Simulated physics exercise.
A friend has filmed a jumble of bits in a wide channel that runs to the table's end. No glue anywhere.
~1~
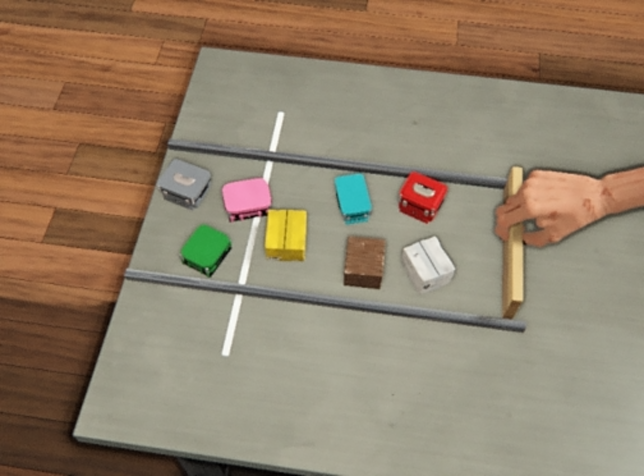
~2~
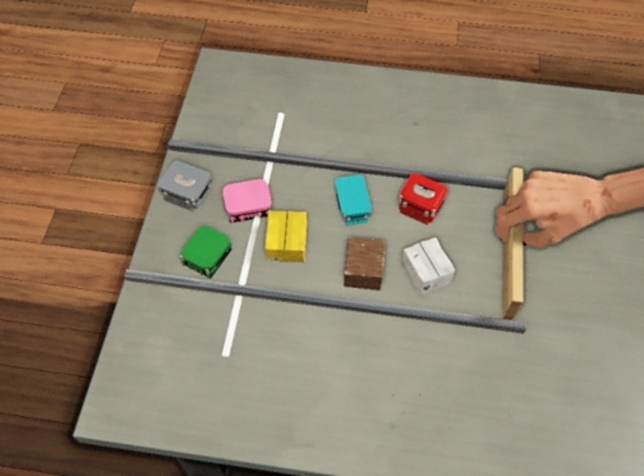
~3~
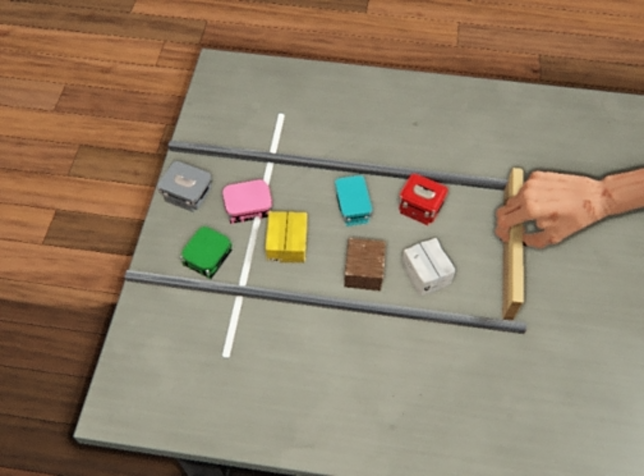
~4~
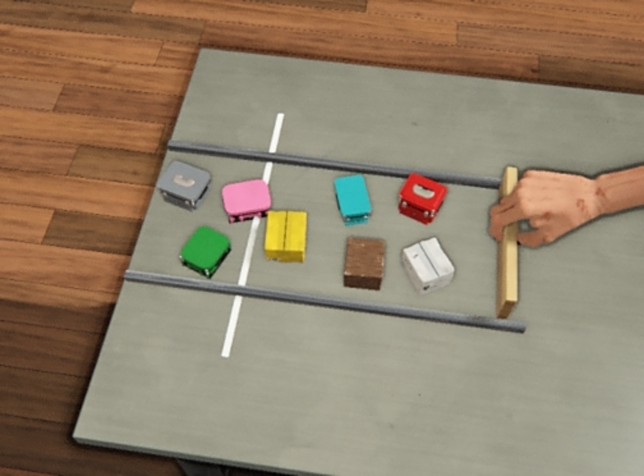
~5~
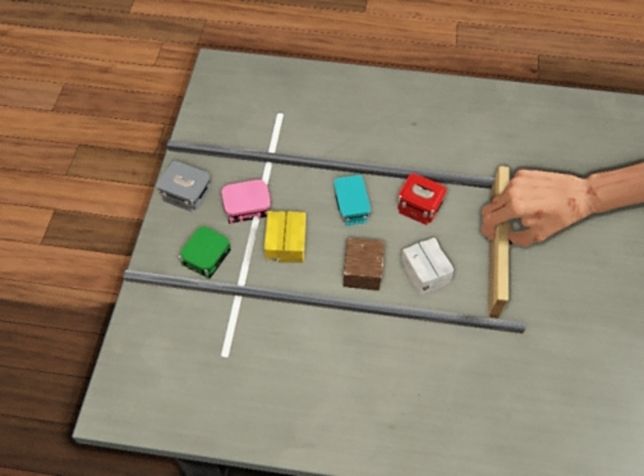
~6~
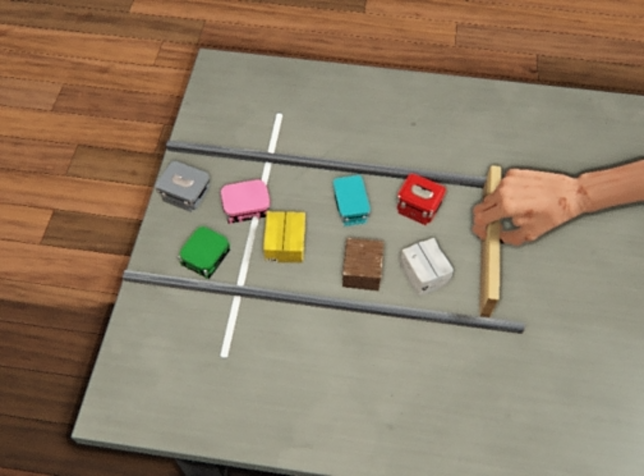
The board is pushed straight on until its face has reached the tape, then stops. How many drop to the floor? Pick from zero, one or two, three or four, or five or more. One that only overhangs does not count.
Outcome: The number that fall off is one or two.
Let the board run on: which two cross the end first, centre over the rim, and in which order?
They are the grey case, the green case.
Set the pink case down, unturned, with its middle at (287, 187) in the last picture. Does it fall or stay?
The pink case is kept.
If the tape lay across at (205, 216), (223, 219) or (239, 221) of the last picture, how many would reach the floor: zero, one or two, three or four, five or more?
The falls would be three to four; three or four; either one or two.
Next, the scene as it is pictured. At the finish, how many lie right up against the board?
The number is 2.
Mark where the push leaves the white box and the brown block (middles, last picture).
About (231, 238), and the other about (194, 243).
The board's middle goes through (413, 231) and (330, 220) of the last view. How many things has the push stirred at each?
First 3, then 7.
Early on, none off yet; grey case at rest near (184, 187); green case at rest near (205, 253); pink case at rest near (246, 202).
A while later, none off yet; grey case travelled a little near (160, 185); green case travelled about its own width near (152, 252); pink case travelled about its own width near (201, 192).
Finally, the number that fall off is one or two; lost, green case and grey case.
